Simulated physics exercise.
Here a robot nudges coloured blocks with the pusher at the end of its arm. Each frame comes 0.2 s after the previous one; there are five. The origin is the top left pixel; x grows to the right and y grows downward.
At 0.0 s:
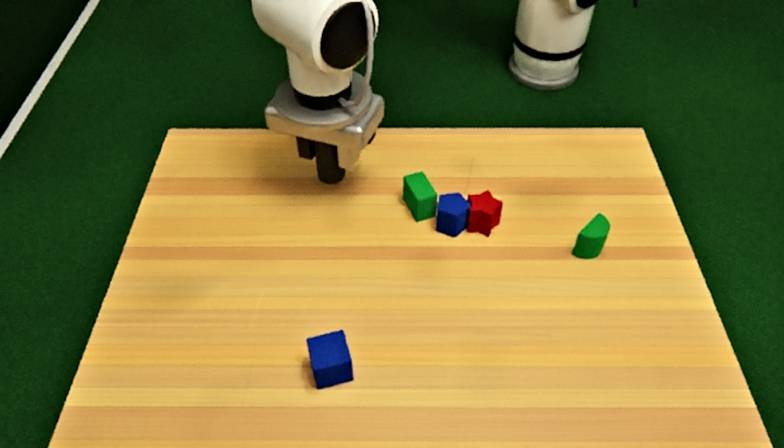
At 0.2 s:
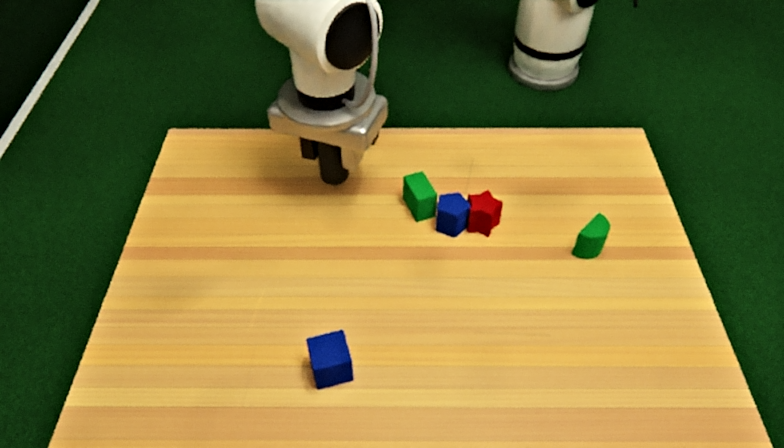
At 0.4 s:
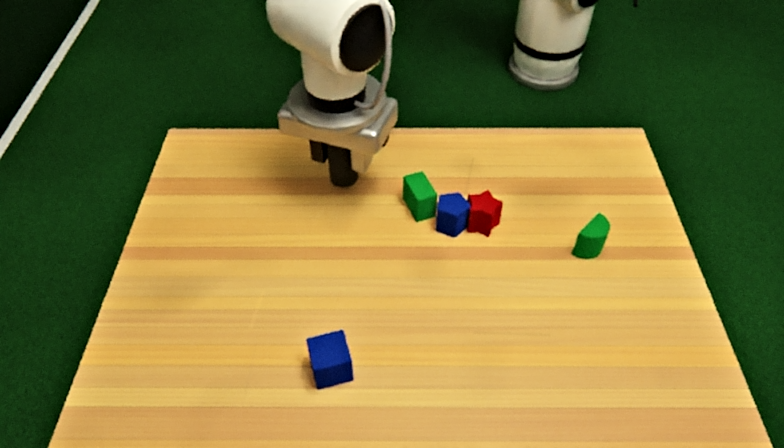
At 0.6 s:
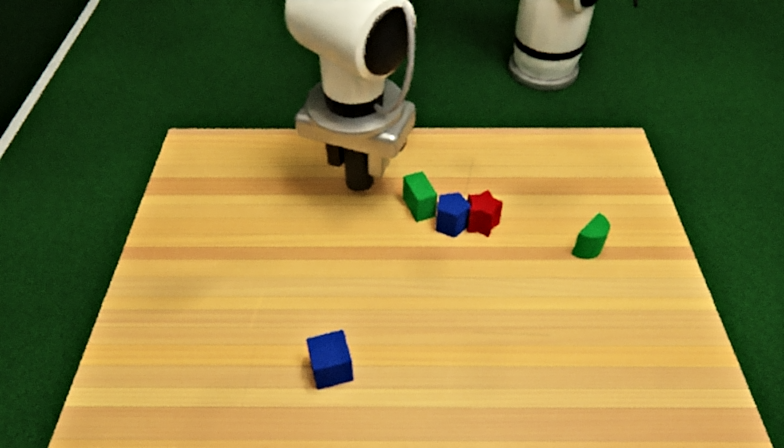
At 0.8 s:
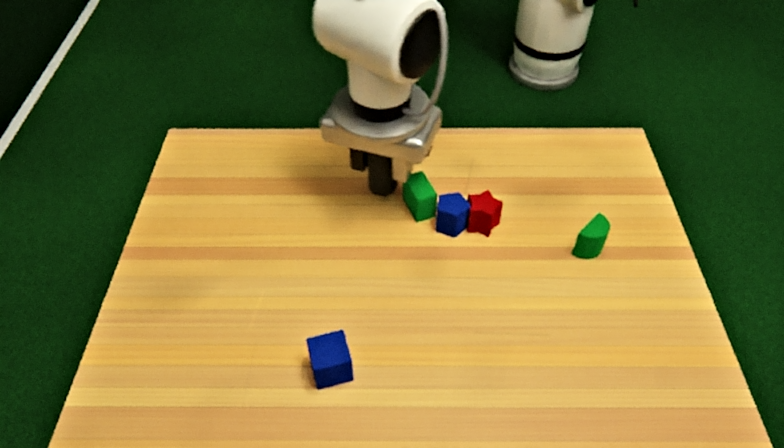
We see a robot arm above a wooden table holding green and blue blocks and a red star. The arm's dark pusher moves gradually right toward the green block near the blue pentagon, while all the blocks stay still.
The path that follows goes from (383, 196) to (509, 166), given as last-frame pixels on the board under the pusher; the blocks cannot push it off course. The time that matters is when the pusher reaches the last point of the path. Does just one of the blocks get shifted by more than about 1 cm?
In short: Yes.
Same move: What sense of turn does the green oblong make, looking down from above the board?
Its spin: Clockwise.
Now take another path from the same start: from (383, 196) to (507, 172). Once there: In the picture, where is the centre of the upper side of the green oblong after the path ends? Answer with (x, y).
Located at (439, 185).
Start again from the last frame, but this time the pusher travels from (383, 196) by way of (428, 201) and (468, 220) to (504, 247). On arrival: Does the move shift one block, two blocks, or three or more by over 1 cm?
Answer: Three or more.
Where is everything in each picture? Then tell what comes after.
In the first frame, pusher tip (332, 175); block tops, green oblong (420, 185); blue pentagon (453, 203).
In the second frame, pusher (335, 176); blocks unchanged.
In the third frame, pusher (344, 178); blocks unchanged.
In the fourth frame, pusher (360, 182); blocks unchanged.
In the fifth frame, pusher (383, 186); green oblong (420, 185); blue pentagon (453, 203).
What follows on the original path. One third of the way, pusher (428, 176); green oblong (435, 184), turned 70° clockwise.
Two thirds of the way, pusher (471, 166); green oblong (436, 184), turned 75° clockwise.
At the end, pusher (511, 157); green oblong (436, 184), turned 75° clockwise; blue pentagon in place.
